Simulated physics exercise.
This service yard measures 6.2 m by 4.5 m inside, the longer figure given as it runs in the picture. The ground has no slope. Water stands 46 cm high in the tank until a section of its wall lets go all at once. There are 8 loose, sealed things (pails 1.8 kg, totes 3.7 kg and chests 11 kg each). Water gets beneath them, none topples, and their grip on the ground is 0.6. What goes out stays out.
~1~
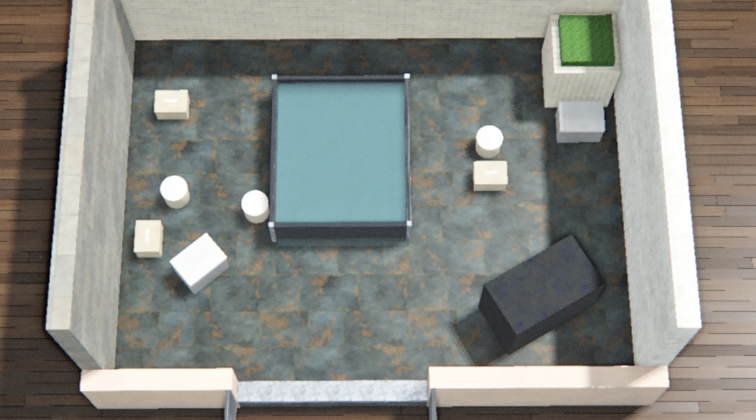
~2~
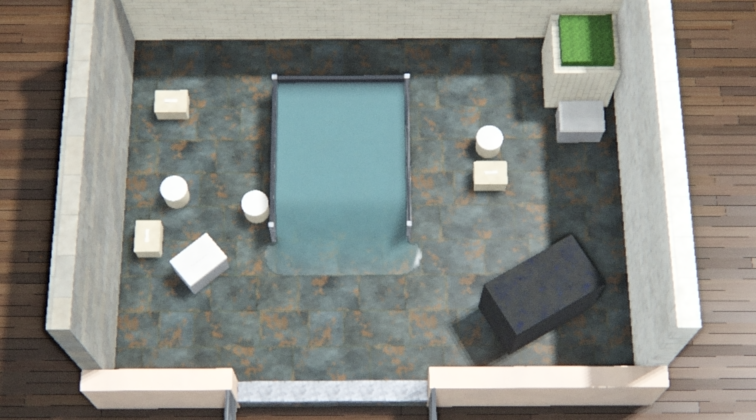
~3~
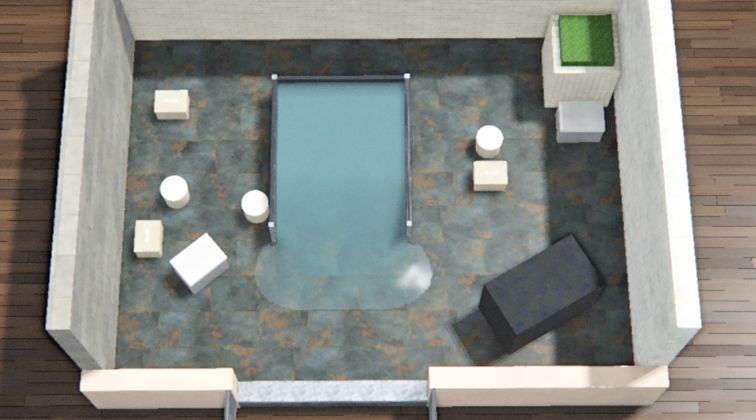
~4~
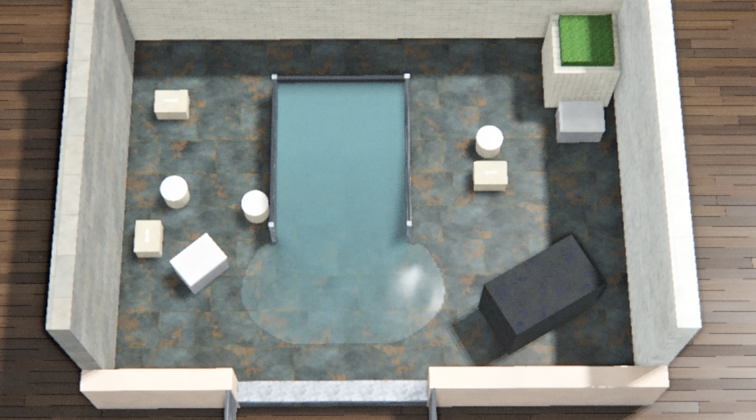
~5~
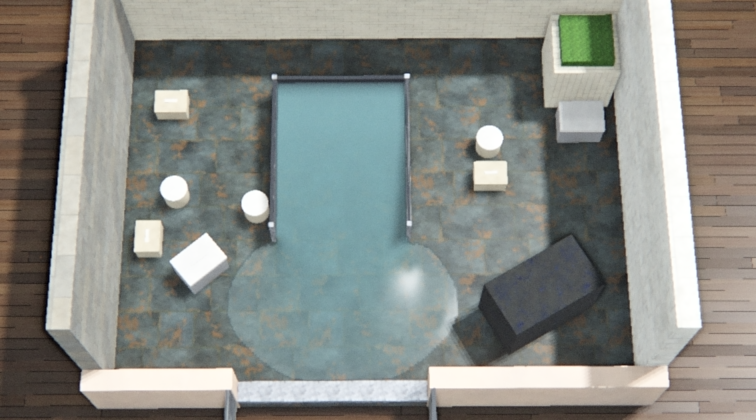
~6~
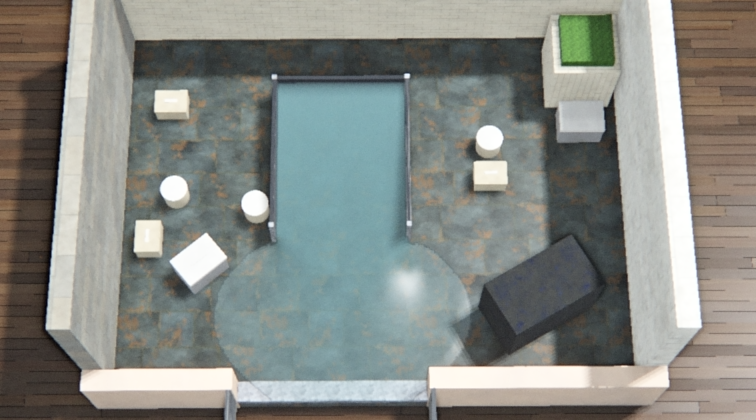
A walled yard with a mottled grey-green floor is seen from high above, with wooden planking outside and a gap in the near wall. A dark-framed tank of teal water stands upper centre, pale blocks and white cylinders around it, a black box lower right, a green-topped white planter in the far right corner. The tank's near side disappears and water spreads toward the gap in a widening rounded sheet, while the objects and camera stay still.
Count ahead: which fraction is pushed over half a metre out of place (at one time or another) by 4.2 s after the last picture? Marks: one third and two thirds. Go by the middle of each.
It is not even a third.
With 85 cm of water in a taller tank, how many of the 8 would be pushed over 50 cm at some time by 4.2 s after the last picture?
Then 3.
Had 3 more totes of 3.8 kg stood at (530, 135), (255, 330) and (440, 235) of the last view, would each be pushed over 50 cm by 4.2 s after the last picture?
In that order: Less, past it, under.
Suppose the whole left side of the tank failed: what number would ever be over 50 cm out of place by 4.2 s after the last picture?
In that case 5 of them.
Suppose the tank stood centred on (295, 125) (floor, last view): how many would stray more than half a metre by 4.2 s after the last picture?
In that case 4 of them.
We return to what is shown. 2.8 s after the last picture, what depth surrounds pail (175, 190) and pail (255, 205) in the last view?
Roughly 0 and 0 cm.
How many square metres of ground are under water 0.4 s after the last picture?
Roughly 9.5 m2.
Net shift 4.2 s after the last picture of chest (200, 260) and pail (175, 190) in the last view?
In that order: 0 cm, 20 cm.
Then, 0.4 s after the last picture 0 of 8 are over 50 cm from their spots; 0 afloat.
Then, 1.5 s after the last picture 0 of 8 are over 50 cm from their spots; 0 afloat.
Then, 2.8 s after the last picture 0 of 8 are over 50 cm from their spots; 0 afloat.
Then, 4.2 s after the last picture 1 of 8 are over 50 cm from their spots, and 1 have been at some point; 0 afloat.
